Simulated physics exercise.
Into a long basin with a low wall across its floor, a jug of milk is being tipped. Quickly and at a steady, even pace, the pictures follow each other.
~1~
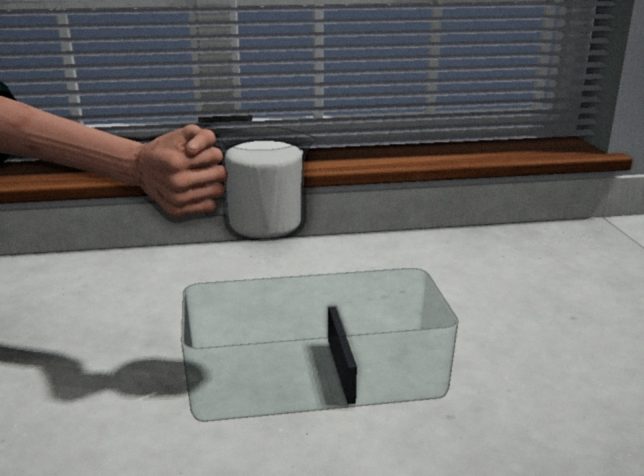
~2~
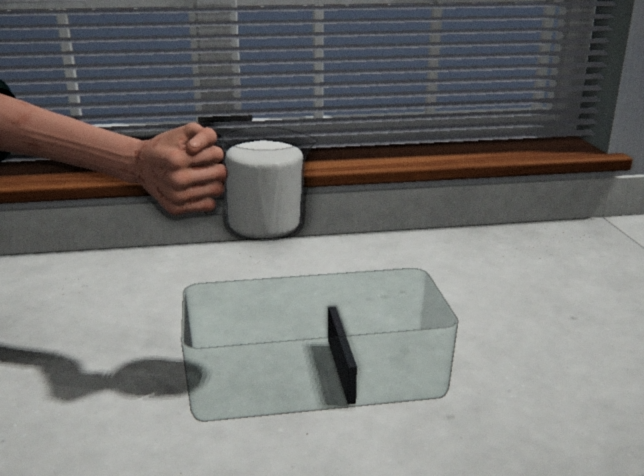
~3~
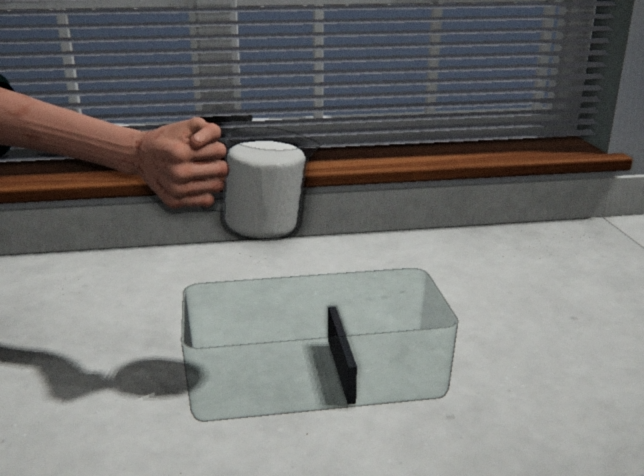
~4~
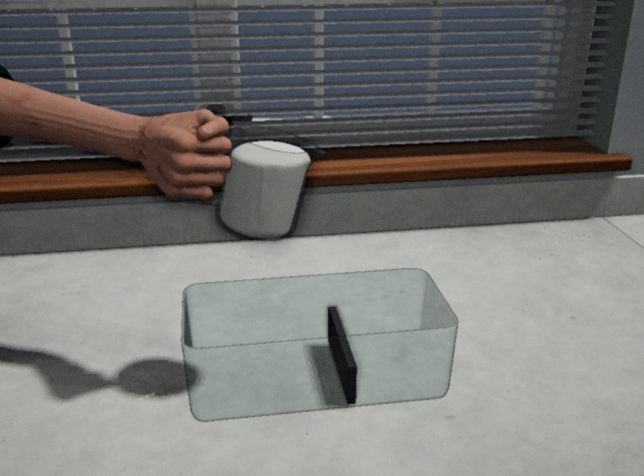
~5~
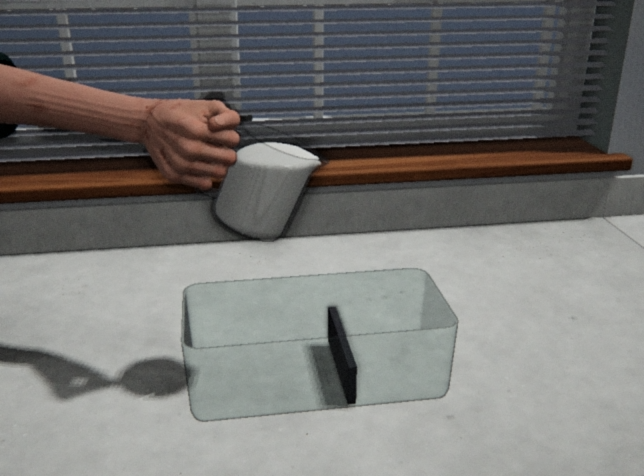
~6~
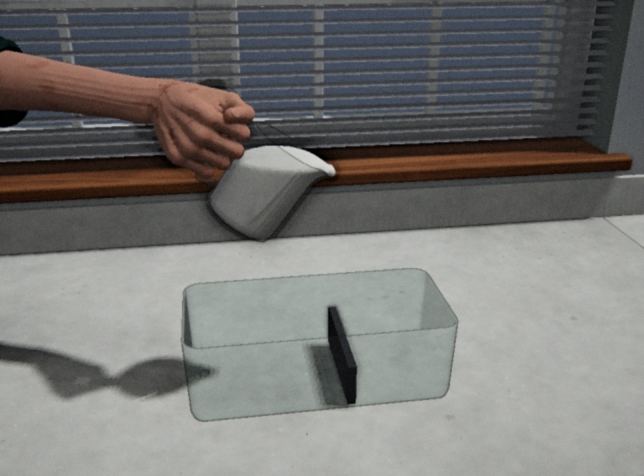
A hand reaching in from the left holds a white jug of milk upright, then tilts it to the right, slowly at first and then more steeply, until the milk reaches the pouring lip. Below sits a clear, pale green long basin with a low black wall across its floor. The still camera looks slightly down on a pale grey surface before a brown sill and window blinds.
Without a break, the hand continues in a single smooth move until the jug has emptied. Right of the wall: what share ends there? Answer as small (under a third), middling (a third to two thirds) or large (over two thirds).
Large, over two thirds.
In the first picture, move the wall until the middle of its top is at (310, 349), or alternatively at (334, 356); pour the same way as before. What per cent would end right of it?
About 90 % and 85 %.
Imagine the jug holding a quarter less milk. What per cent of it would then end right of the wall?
Best guess: Around 75 %.
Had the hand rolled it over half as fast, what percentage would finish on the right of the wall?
About 85 %.
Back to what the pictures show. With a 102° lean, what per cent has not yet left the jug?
It still holds around 50 per cent there.
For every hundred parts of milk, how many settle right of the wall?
Roughly 80 %.
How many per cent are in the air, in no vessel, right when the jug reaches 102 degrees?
30 in a hundred.
A moment on, the jug is tipped right over and 50 per cent is still to pour, 0 is left of the wall and 17 right of it.
Next, the jug is tipped right over and 6 per cent is still to pour, 5 is left of the wall and 72 right of it.
Then the jug is tipped right over and 0 per cent is still to pour, 15 is left of the wall and 81 right of it.
Later the jug is tipped right over and 0 per cent is still to pour, 16 is left of the wall and 81 right of it.
In the end 16 per cent lies left of the wall, 82 right of it and 3 outside.
